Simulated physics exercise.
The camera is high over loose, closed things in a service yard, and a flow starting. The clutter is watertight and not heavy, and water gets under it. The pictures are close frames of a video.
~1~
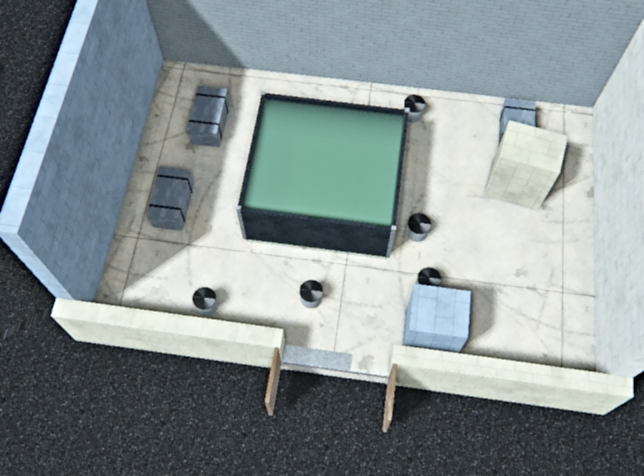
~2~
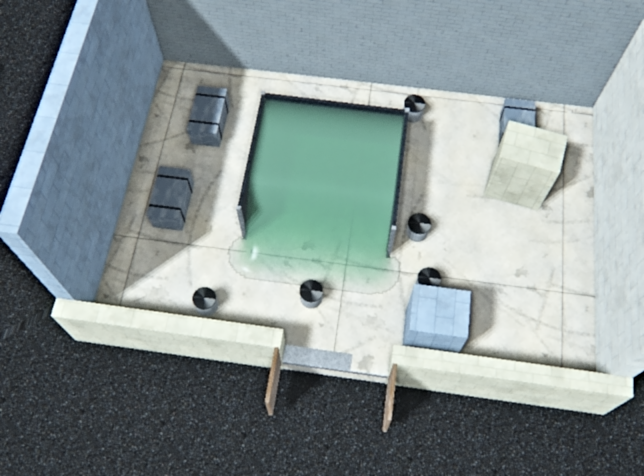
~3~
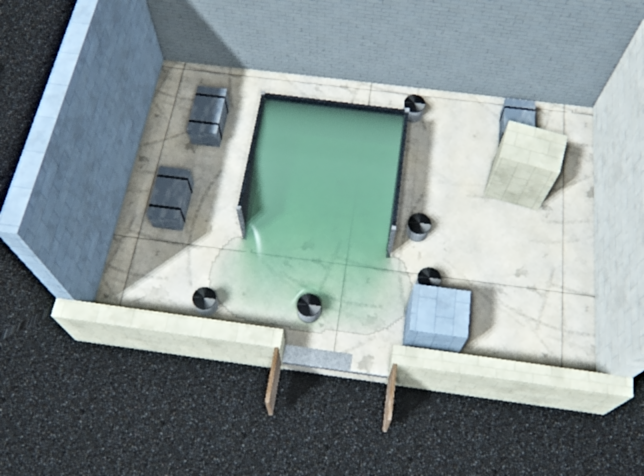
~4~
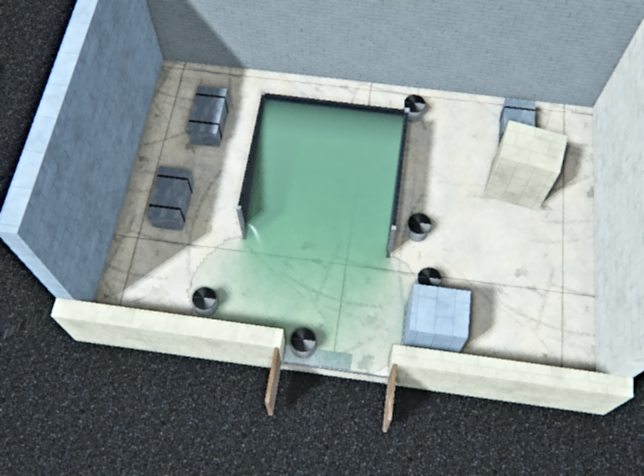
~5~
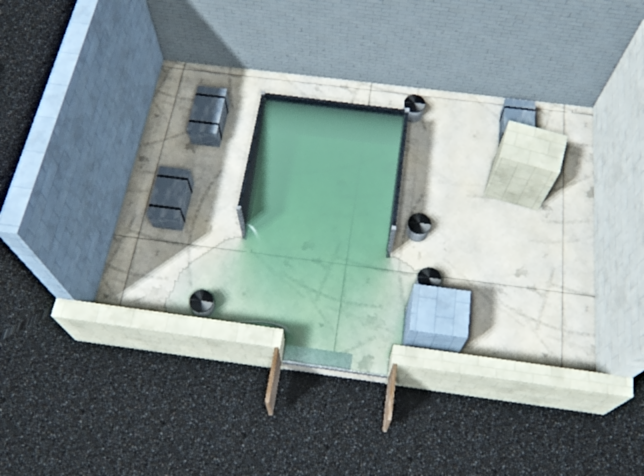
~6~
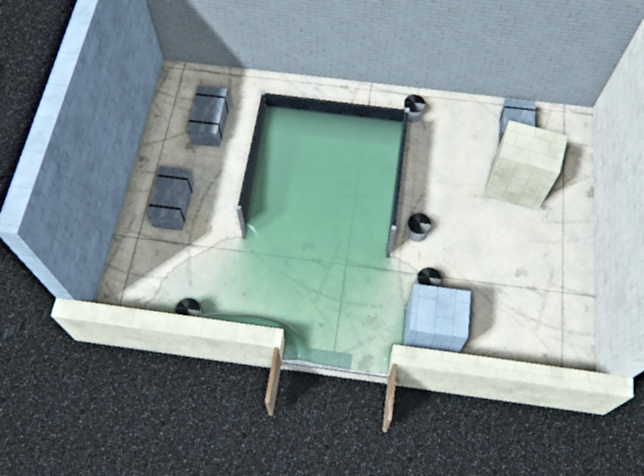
The clip opens on a walled yard with a dark-sided tank of green water among scattered containers. The tank's near side gives way and water spreads toward the front wall and its gap. One small round container slides forward out of sight, then another to its left shifts slightly.
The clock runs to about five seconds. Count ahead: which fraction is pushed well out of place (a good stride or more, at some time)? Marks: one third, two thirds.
It is from one to two thirds.
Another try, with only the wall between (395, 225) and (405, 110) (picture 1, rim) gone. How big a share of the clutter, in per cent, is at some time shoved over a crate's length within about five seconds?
I make it 80 per cent.
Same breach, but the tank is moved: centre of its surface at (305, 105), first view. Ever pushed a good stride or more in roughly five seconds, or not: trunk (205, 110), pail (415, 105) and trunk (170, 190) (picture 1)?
In turn: Shifted that much, short of that, shifted that much.
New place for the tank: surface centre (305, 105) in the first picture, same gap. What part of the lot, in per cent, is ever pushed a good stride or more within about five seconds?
Near 60 in a hundred.
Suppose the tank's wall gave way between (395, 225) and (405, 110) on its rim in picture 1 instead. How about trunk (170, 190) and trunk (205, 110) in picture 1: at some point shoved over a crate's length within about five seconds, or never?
As listed: Not that far, swept aside.
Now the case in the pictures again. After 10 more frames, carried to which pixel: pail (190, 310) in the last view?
At about (154, 191).
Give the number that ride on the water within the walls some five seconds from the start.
The number is 3.
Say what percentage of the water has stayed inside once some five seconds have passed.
About 52 per cent.
A moment on, 2 of 8 are well off their spots; 1 afloat.
Next, 2 of 8 are well off their spots; 1 afloat.
Later, 4 of 8 are well off their spots; 3 afloat.
In the end, 4 of 8 are well off their spots, and 4 have been at some point; 3 afloat.
